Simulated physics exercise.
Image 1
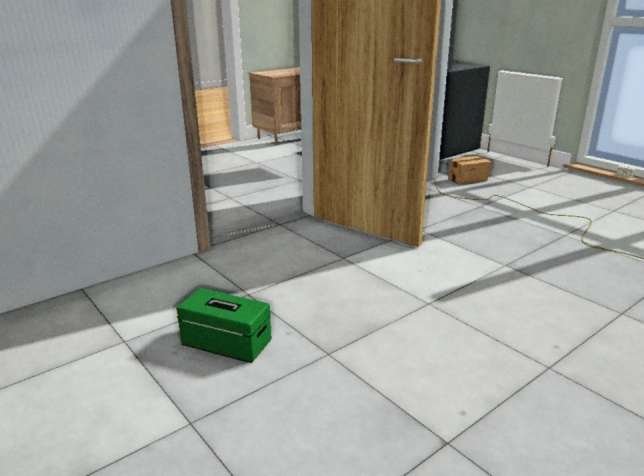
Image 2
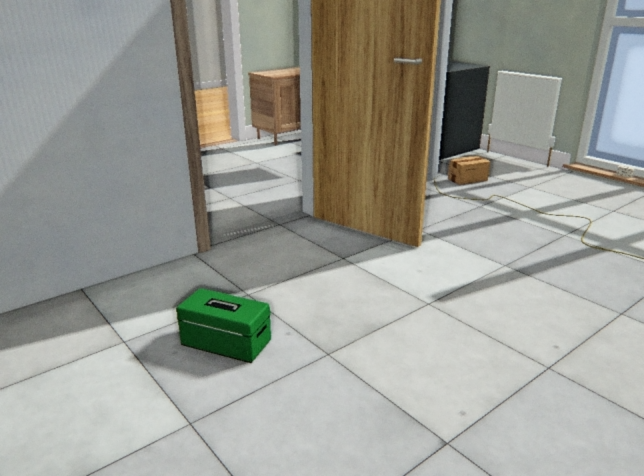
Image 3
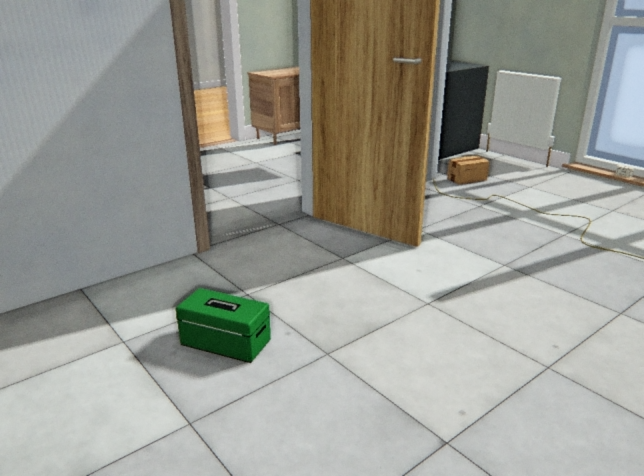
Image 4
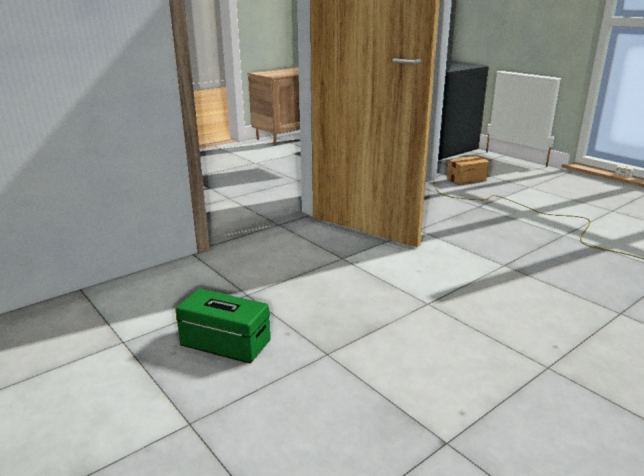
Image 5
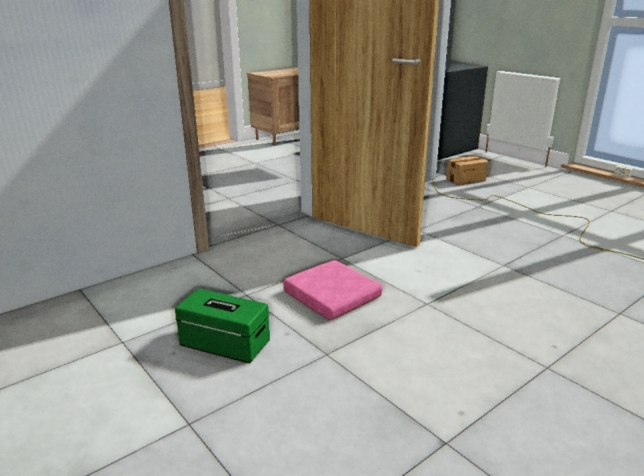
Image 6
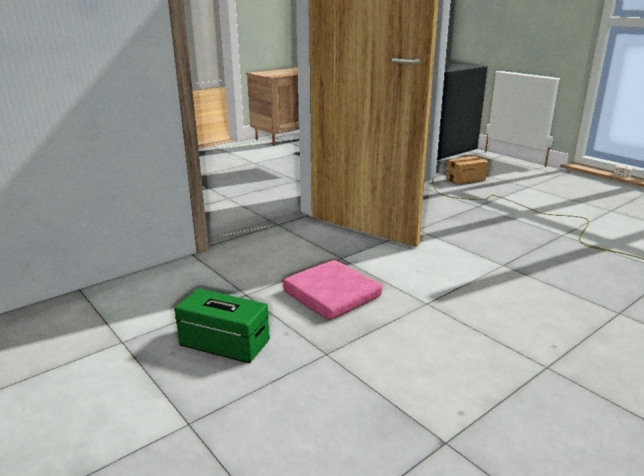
The video shows a green toolbox on a tiled floor near a wide-open wooden door, with everything still. A pink cushion then appears on the floor to the right of the toolbox, and nothing else moves.
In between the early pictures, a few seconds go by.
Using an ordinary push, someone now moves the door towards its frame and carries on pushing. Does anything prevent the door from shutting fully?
My prediction is that the door will travel its full swing.
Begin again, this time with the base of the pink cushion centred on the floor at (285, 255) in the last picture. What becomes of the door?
Next, the door gets stuck partway.
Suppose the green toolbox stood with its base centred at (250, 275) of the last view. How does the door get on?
Result: Door meets the jamb.
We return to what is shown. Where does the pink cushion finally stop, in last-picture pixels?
It winds up at roughly (324, 292).
Then, 0.80 s on from there, door 86° open.
Then, 1.50 s on from there, door 60° open; pink cushion shifted a little near (329, 289).
Then, 2.00 s on from there, door 41° open; pink cushion shifted a little near (324, 292).
Then, 2.70 s on from there, door 13° open; pink cushion shifted a little near (324, 292).
In the end, door 0° open; both unmoved. At the end, from the last picture's camera, pink cushion near (324, 292).
